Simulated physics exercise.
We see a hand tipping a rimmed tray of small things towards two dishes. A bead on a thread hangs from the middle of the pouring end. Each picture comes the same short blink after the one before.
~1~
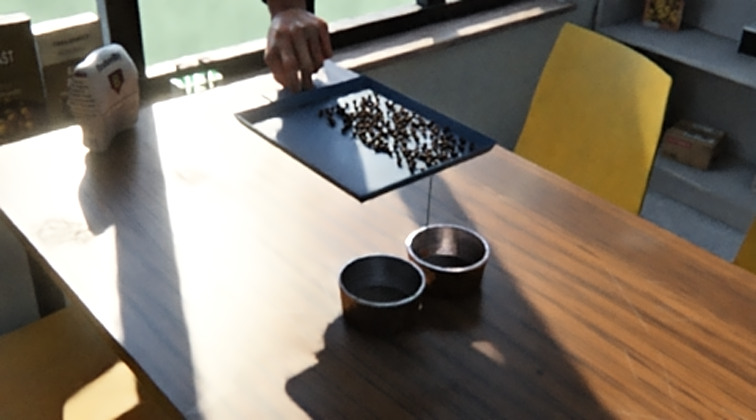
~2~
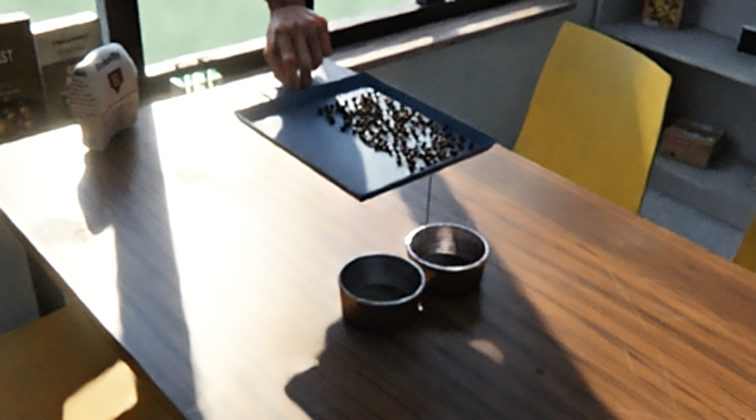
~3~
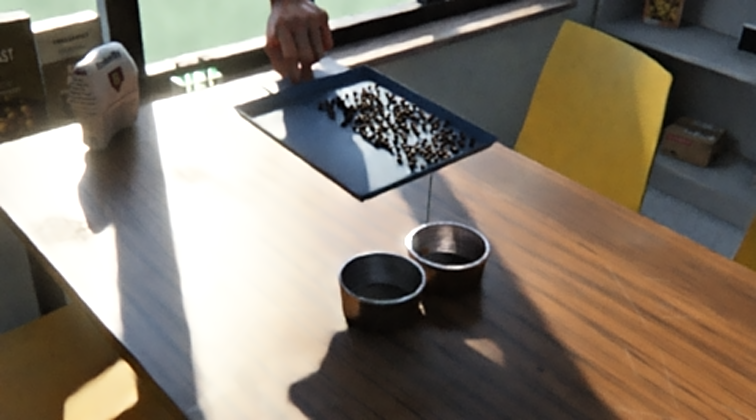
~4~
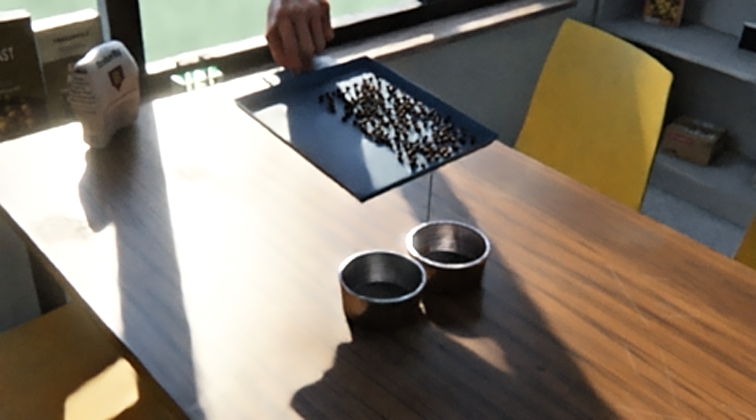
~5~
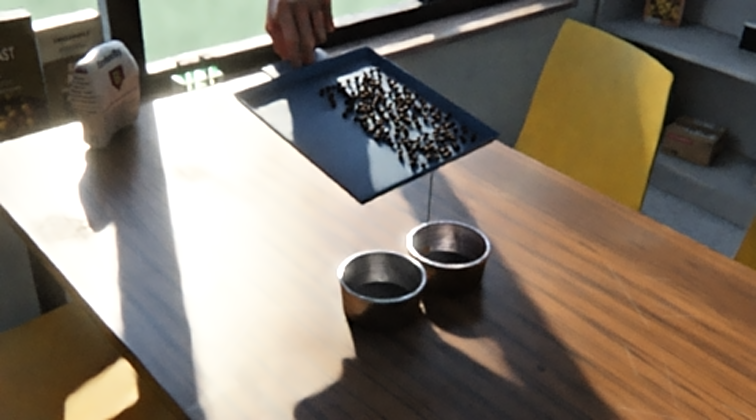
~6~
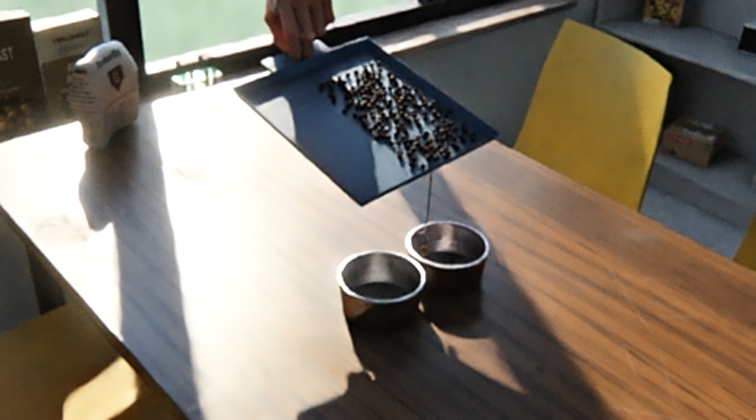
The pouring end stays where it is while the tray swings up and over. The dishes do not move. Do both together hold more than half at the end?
They take over half between them.
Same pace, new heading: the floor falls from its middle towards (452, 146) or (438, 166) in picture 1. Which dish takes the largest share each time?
In turn: The right-hand dish; the dish on the right.
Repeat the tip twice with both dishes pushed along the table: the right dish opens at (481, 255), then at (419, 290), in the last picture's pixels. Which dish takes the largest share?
At the first place the left-hand dish, at the second the right dish.
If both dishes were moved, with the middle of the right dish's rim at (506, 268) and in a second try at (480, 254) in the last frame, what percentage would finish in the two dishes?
About 10 and 40 per cent.
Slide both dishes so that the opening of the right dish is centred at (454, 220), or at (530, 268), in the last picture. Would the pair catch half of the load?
First not half, then less than half.
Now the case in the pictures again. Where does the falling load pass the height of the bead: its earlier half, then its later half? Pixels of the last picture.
At about (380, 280), then at (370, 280).
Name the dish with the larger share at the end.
That is the left dish.
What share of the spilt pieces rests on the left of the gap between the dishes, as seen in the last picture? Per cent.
Near 80 %.
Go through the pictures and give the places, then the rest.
Corners of the pouring end near (362, 192) and (490, 141), level; middle of the load near (400, 132), allspice berries; left dish near (409, 312); right dish near (475, 278); bead on its thread near (425, 253), in the first picture.
Corners of the pouring end near (361, 191) and (490, 140), level; middle of the load near (400, 130), in the second picture.
Corners of the pouring end near (362, 192) and (491, 137), tipped barely, lowest at the left corner; middle of the load near (401, 126), in the third picture.
Corners of the pouring end near (363, 193) and (492, 135), tipped a little, lowest at the left corner; middle of the load near (401, 121), in the fourth picture.
Corners of the pouring end near (363, 195) and (493, 133), tipped a little, lowest at the left corner; middle of the load near (402, 117), in the fifth picture.
Corners of the pouring end near (362, 197) and (492, 132), tipped a little, lowest at the left corner; middle of the load near (402, 114); left dish near (409, 309); right dish near (475, 275), in the sixth picture.
Shortly afterwards, tray tipped steeply; the bulk on the tray; only a few in the left dish; a little outside both; only a few in the air.
Next, tray tipped right over; the bulk in the left dish; near a quarter outside both.
Some moments later, tray tipped past a quarter turn; the bulk in the left dish; near a quarter outside both.
In the end, tray tipped past a quarter turn; the bulk in the left dish; none at all in the right dish; near a quarter outside both.
